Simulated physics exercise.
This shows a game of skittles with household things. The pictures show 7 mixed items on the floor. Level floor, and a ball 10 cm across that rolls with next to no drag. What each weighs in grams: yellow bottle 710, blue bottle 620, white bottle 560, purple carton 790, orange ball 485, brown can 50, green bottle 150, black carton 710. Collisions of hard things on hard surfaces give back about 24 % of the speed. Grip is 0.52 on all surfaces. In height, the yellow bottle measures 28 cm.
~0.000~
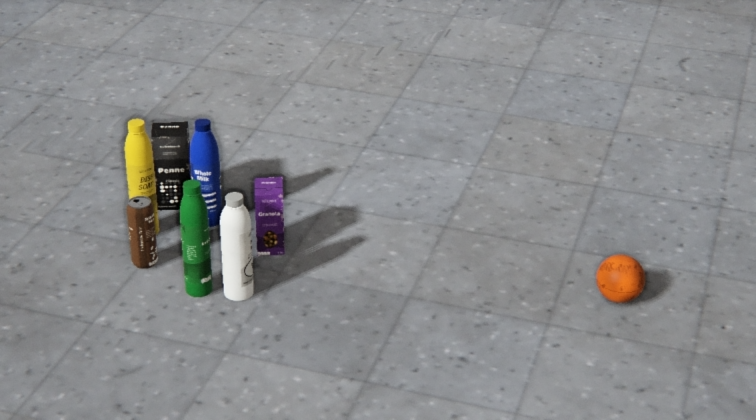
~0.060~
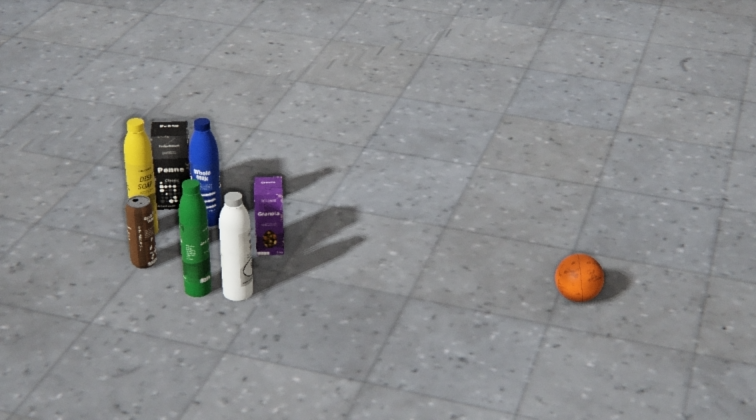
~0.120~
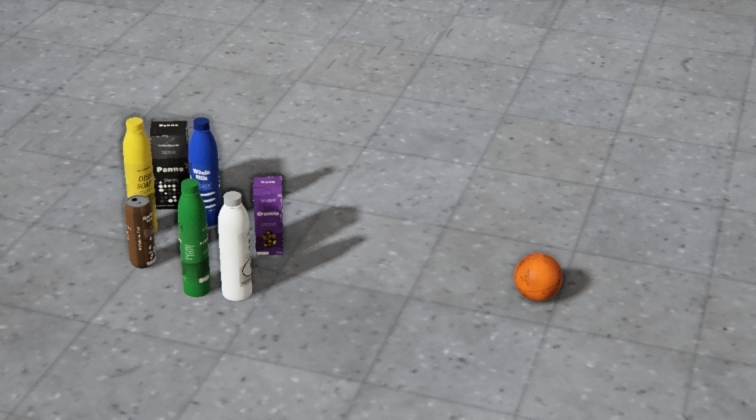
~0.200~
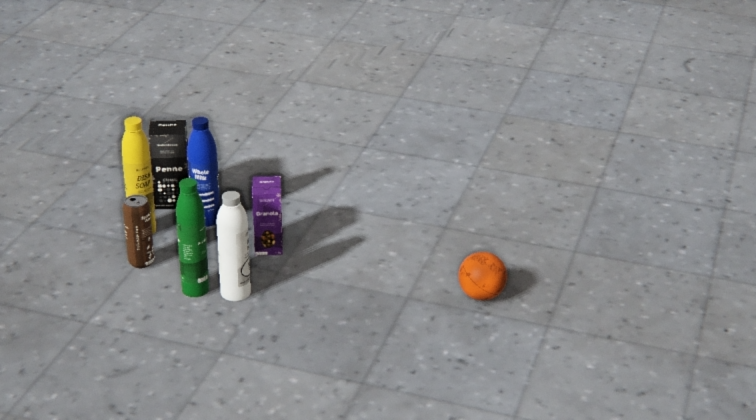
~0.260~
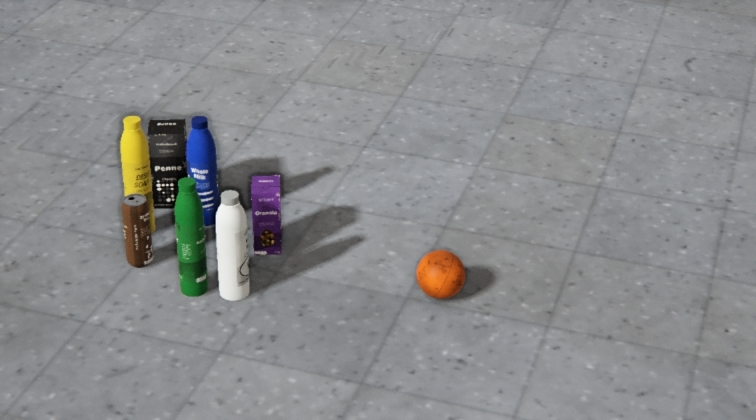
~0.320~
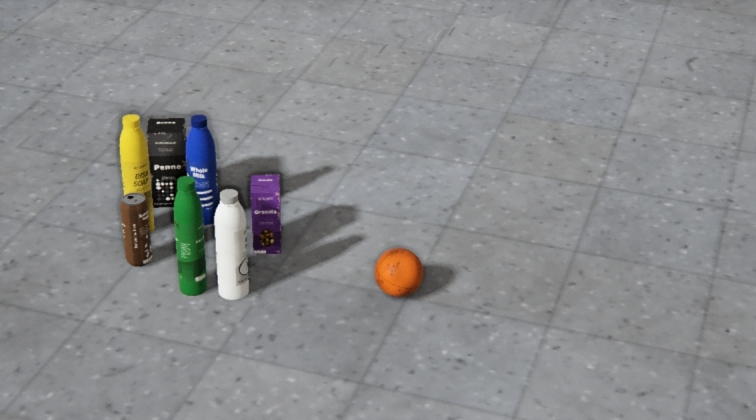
An orange ball rolls steadily leftward from the right side of a grey tiled floor, seen from above at an angle, its shadow moving with it. Seven items stand clustered at left: yellow and blue bottles and a black carton behind, a brown can, green bottle and white bottle in front, and a purple carton to the right. The ball crosses open tiles and nears the group, which stays upright and untouched, while the view barely shifts.
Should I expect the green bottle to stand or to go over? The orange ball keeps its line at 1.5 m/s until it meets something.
Expect it to go over.
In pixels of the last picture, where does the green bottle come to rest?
Close to (109, 264).
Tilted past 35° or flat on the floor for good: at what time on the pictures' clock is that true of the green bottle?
At around 0.8 seconds on the pictures' clock.
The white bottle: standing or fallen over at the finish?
In the last frame the white bottle does not stay up.
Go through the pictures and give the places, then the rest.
In the first picture, 0 cm rolled; orange ball (621, 279); green bottle (196, 238).
In the second picture, 9 cm rolled; orange ball (580, 278); white bottle (236, 246).
In the third picture, 18 cm rolled; orange ball (539, 277); brown can (140, 233).
In the fourth picture, 29 cm rolled; orange ball (483, 276); yellow bottle (138, 177).
In the fifth picture, 38 cm rolled; orange ball (441, 275); white bottle (232, 245).
In the sixth picture, 47 cm rolled; orange ball (399, 273); green bottle (190, 236).
By 0.72 s, 81 cm rolled; orange ball near (237, 256); green bottle tilted 22° near (159, 233); white bottle tilted 15°.
By 1.02 s, 92 cm rolled; orange ball near (193, 238); green bottle on its side near (107, 270); white bottle tilted 66°.
When it is over (4.0 s), lying over on the floor, white bottle and green bottle; the other 5 within 8 cm of the start. End places, in pixels of the last picture, green bottle near (109, 264).
